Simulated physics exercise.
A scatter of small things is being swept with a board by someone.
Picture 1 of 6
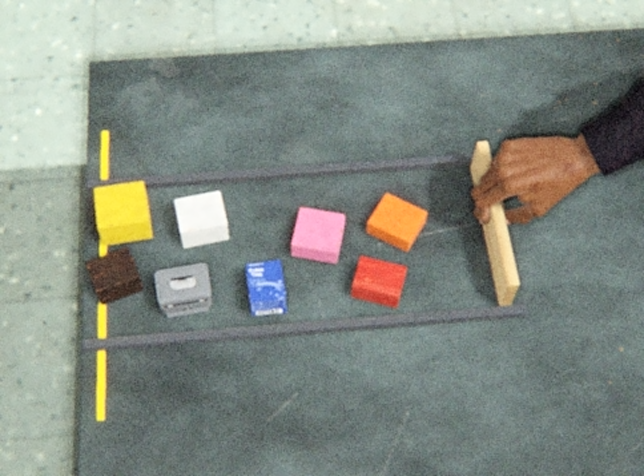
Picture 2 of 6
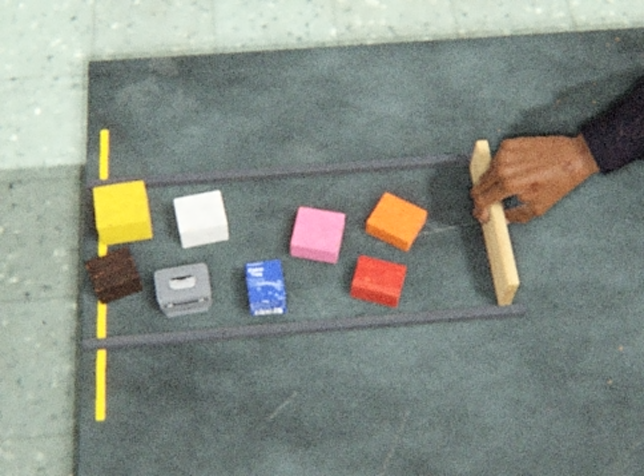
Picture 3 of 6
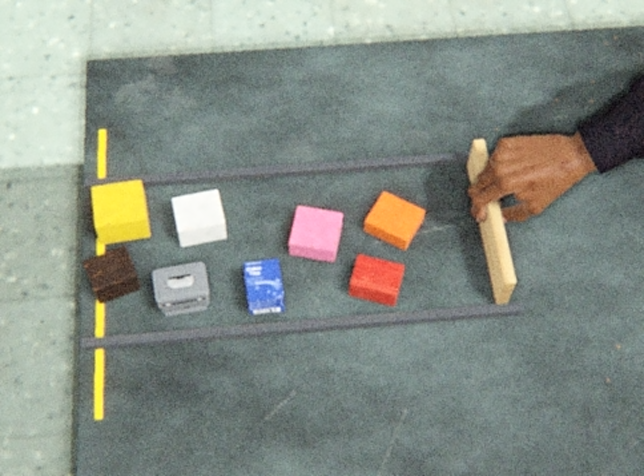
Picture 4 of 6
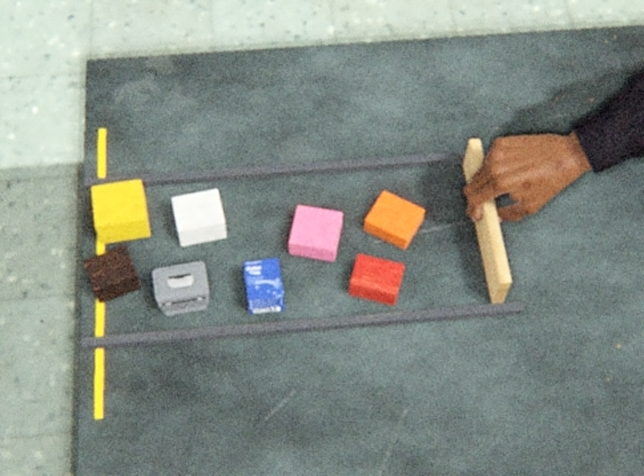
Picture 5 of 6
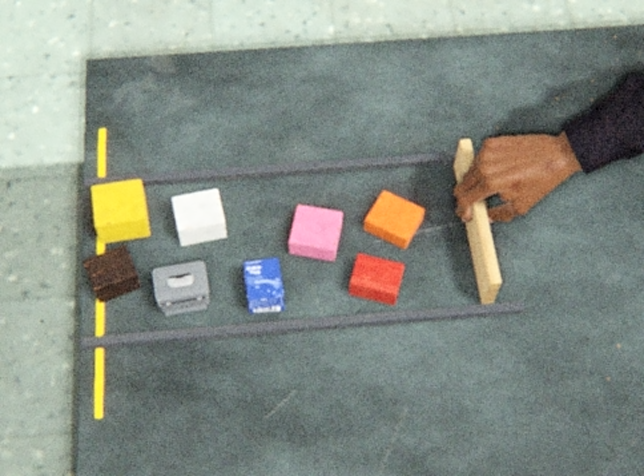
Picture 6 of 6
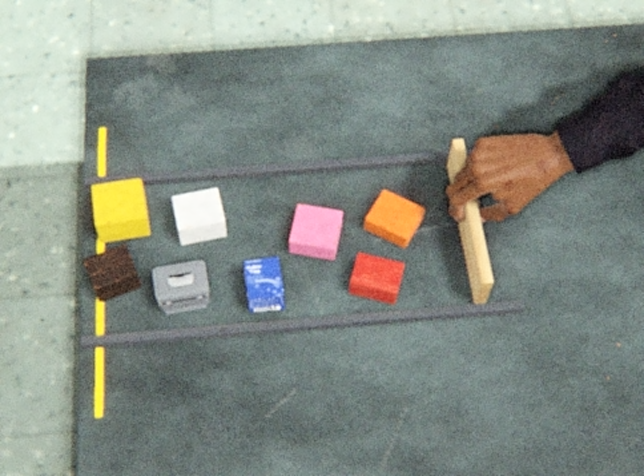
The footage shows a hand holding a wooden board upright to the right of several colourful blocks, a grey case and a blue box, then moving it slightly left while the objects stay in place near yellow tape.
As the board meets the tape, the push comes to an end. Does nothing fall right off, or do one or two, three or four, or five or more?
Five or more fall off.
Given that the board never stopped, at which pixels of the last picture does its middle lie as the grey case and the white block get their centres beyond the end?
(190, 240) and (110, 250), more or less.
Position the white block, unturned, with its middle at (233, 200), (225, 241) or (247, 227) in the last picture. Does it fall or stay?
Try one: It ends up off. Try two: It ends up off. Try three: It ends up off.
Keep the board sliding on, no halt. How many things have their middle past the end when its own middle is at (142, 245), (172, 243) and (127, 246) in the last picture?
Middles past end - pos 1: 5, pos 2: 3, pos 3: 5.
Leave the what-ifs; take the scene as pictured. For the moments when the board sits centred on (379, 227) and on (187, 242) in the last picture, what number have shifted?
The first count is 3, and then it's 8.
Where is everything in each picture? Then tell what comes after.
The first frame shows black block (115, 276); yellow block (123, 213); grey case (184, 290); board (494, 222); tape (103, 264).
The second frame shows yellow block (123, 213); pink block (318, 235).
The third frame shows grey case (182, 289); board (490, 220).
The fourth frame shows black block (112, 275); red block (376, 280).
The fifth frame shows yellow block (121, 211); blue box (264, 286).
The sixth frame shows black block (112, 273); yellow block (121, 210); grey case (182, 287); board (469, 220); tape (101, 261).
Soon after, none off yet; black block at rest near (112, 273); yellow block at rest near (121, 210); grey case at rest near (182, 287).
Then, none off yet; black block tipped well over near (63, 276); yellow block tipped a little near (66, 201); grey case moved about its own width near (114, 298).
At rest, the number that fall off is five or more; fallen, orange block, red block, pink block, blue box, white block, grey case, yellow block and black block.
